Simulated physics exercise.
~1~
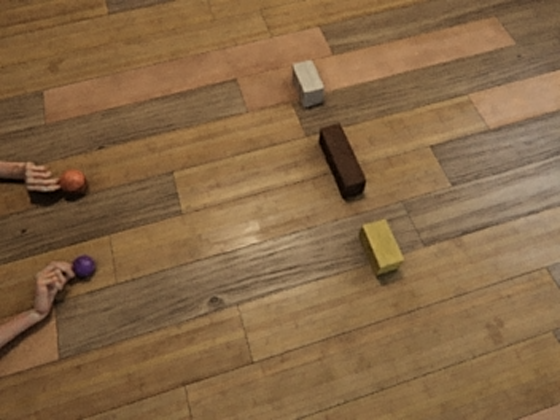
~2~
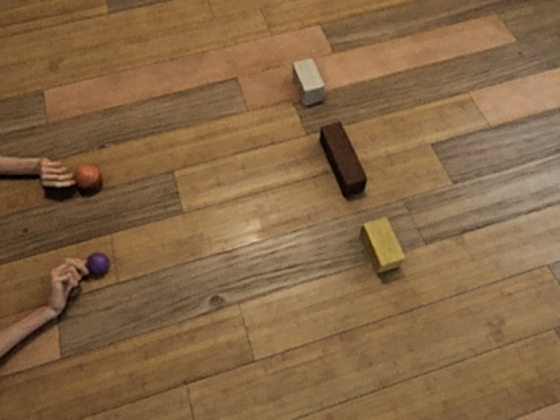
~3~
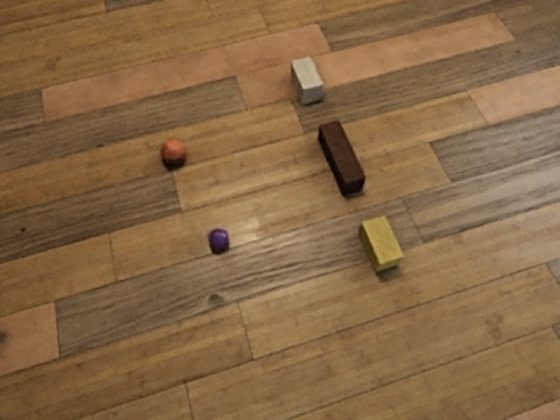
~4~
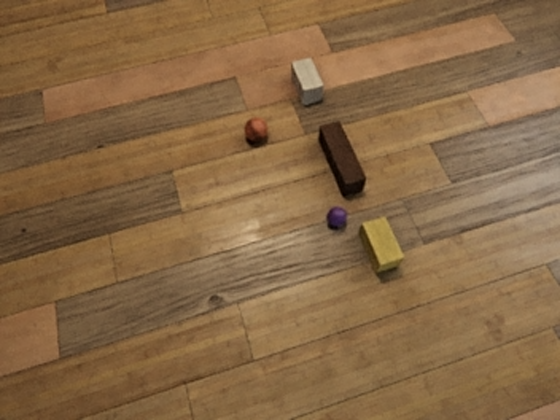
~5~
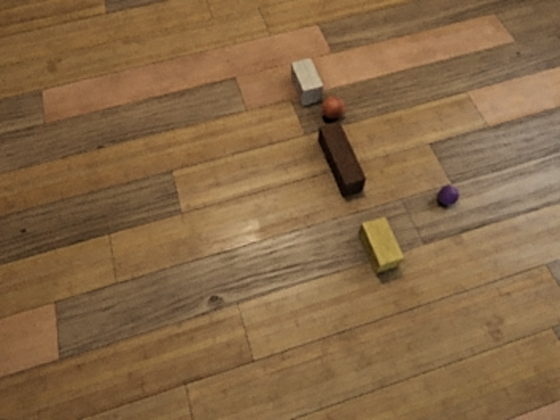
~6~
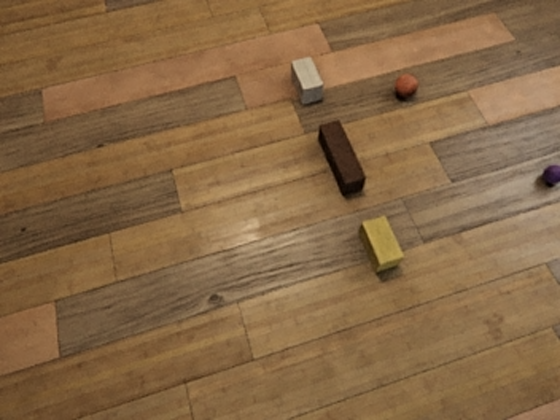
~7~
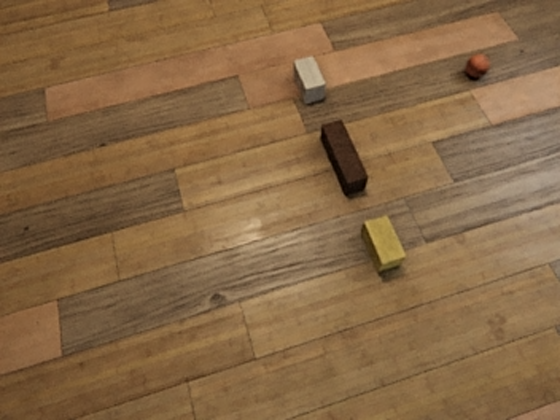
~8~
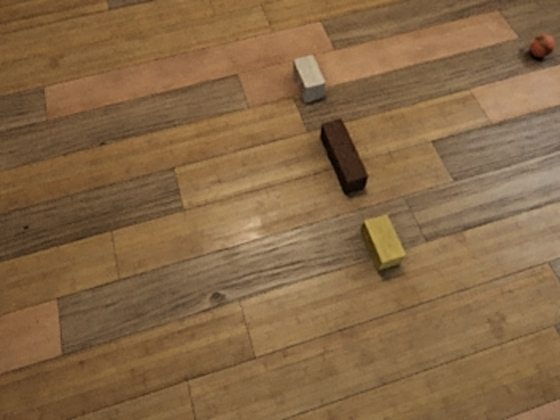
Two small balls, one orange and one purple, were rolled by hands from the left across a wooden floor; each passed through a separate gap between three blocks, then the purple one left on the right while the orange neared the edge.
